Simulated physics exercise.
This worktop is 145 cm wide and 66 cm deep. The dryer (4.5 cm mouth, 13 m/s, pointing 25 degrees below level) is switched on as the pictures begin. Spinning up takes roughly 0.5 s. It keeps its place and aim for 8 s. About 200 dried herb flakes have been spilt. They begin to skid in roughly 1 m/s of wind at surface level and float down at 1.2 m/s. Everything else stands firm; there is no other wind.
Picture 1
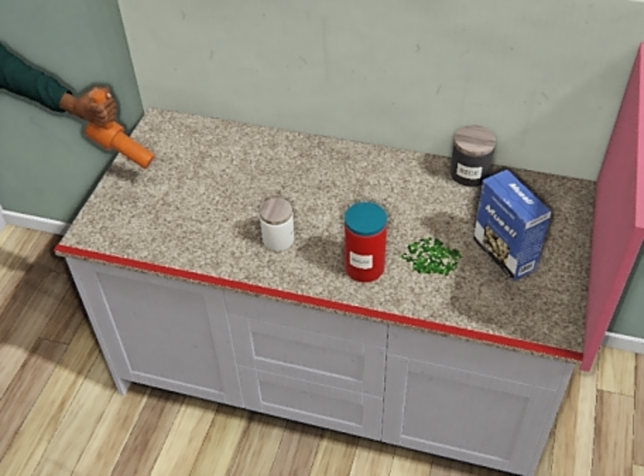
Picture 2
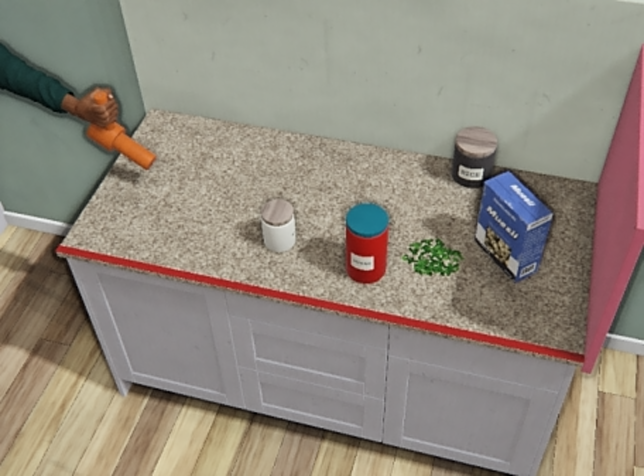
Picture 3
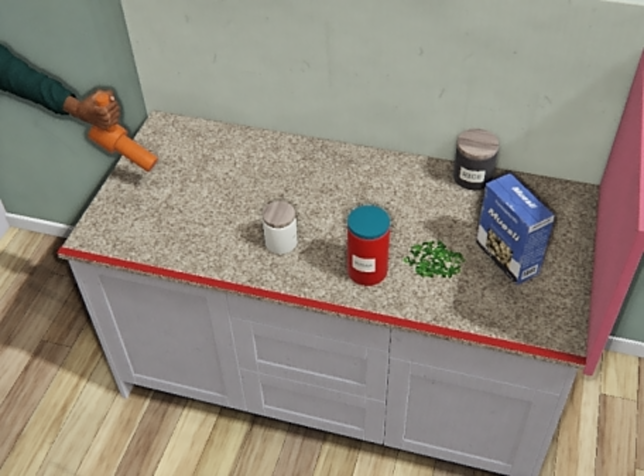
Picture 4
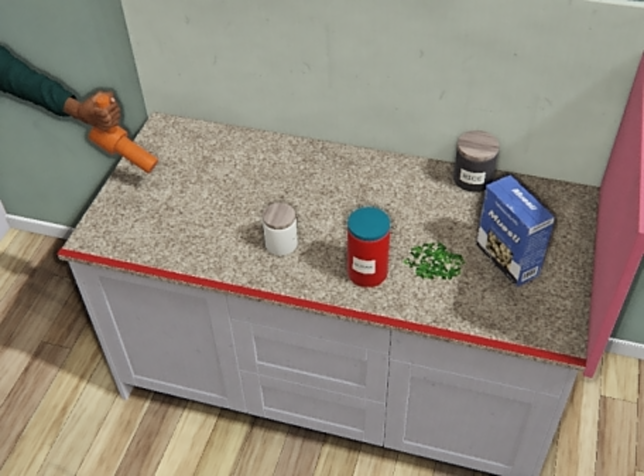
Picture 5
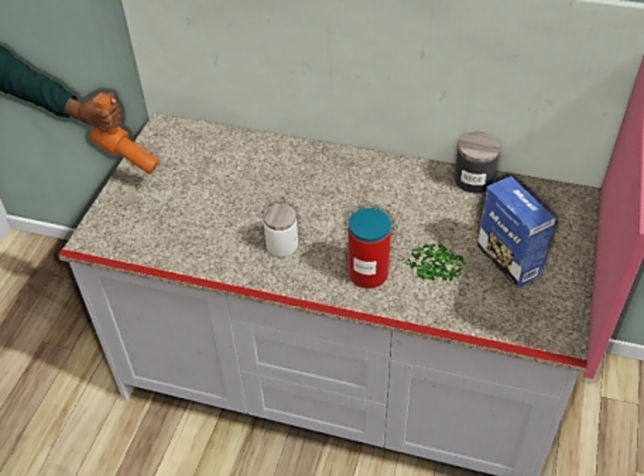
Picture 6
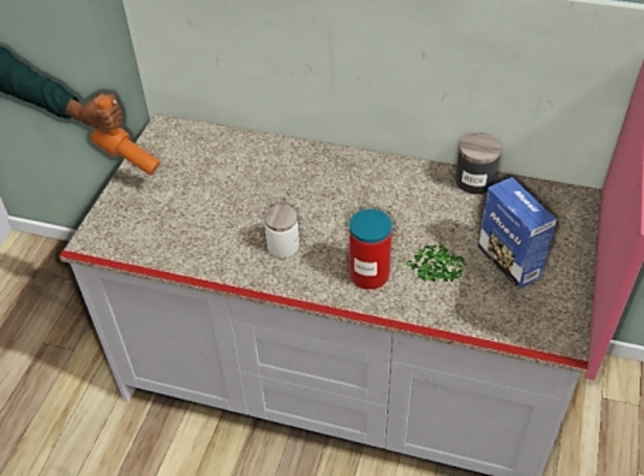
Nothing on the speckled stone worktop moves, and only the camera, looking down from in front and above, drifts very slightly. At the left, a dark-sleeved hand holds an orange dryer angled downward over the counter's end. A white jar, a red canister with a teal lid, scattered green flakes, a dark jar and a blue muesli box stay still above grey cupboards.
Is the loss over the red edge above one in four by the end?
More than a quarter over the red edge: Yes.
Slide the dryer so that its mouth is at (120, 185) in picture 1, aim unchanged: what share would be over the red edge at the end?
It would be near 0 %.
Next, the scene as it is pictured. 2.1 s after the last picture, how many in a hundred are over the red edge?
Near 80 %.
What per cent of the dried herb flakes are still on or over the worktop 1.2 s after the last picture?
About 30 %.
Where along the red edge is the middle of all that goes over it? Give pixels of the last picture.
Near (543, 360).
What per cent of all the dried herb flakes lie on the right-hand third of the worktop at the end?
Near 4 %.
Then, 1.2 s after the last picture, 48 % are on the move or not yet settled, 65 % are over the red edge; the middle of those still in play is near (532, 300).
Then, 2.1 s after the last picture, 18 % are on the move or not yet settled, 84 % are over the red edge; the middle of those still in play is near (484, 301).
Then, 4.0 s after the last picture, 11 % are on the move or not yet settled, 90 % are over the red edge.
Then, 7.6 s after the last picture, at the end, 96 % are over the red edge.
